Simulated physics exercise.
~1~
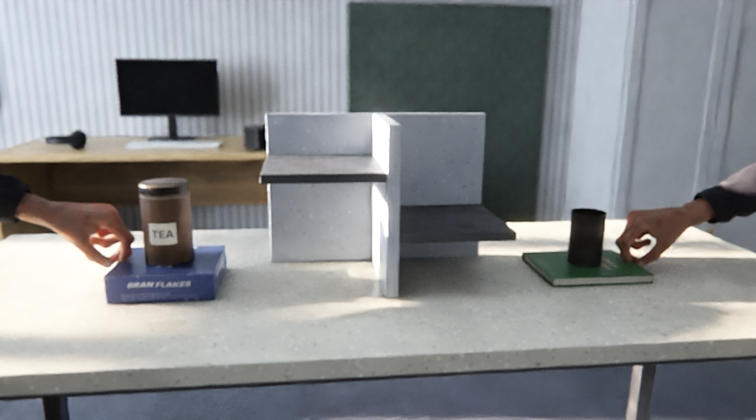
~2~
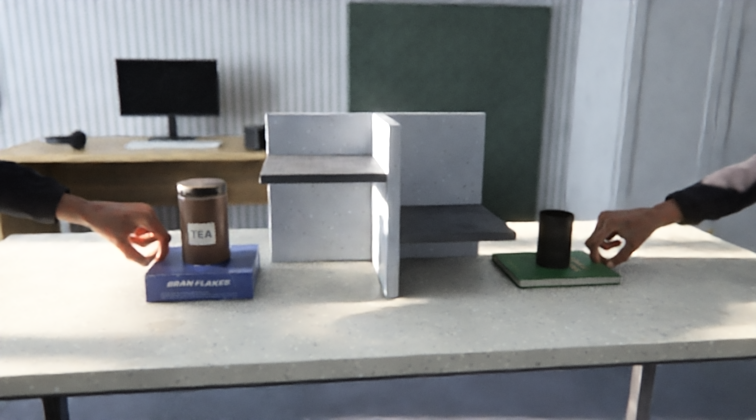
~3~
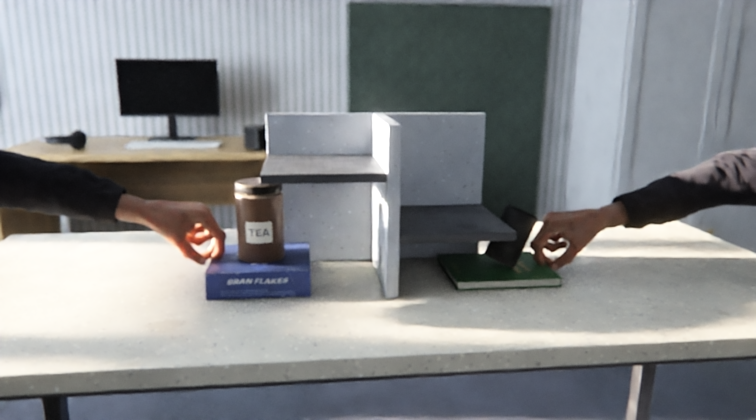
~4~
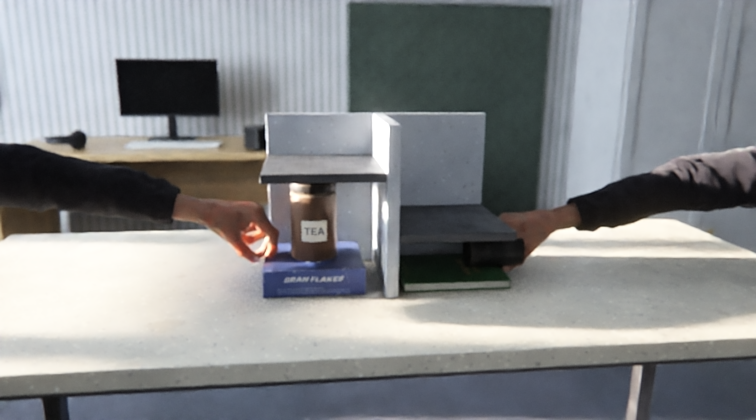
At the start, a hand on the left holds a blue packet carrying an upright brown jar labelled tea, while a hand on the right holds a green book with a black beaker standing on it. Between them is a rack with a higher shelf on the left and a lower one on the right. Both hands slide their loads inward along the table. The jar stays upright as it nears its shelf, but the beaker meets the lower shelf's edge and tilts back toward the hand. Finally, the jar sits beneath its shelf, while the beaker lies on its side above the book.
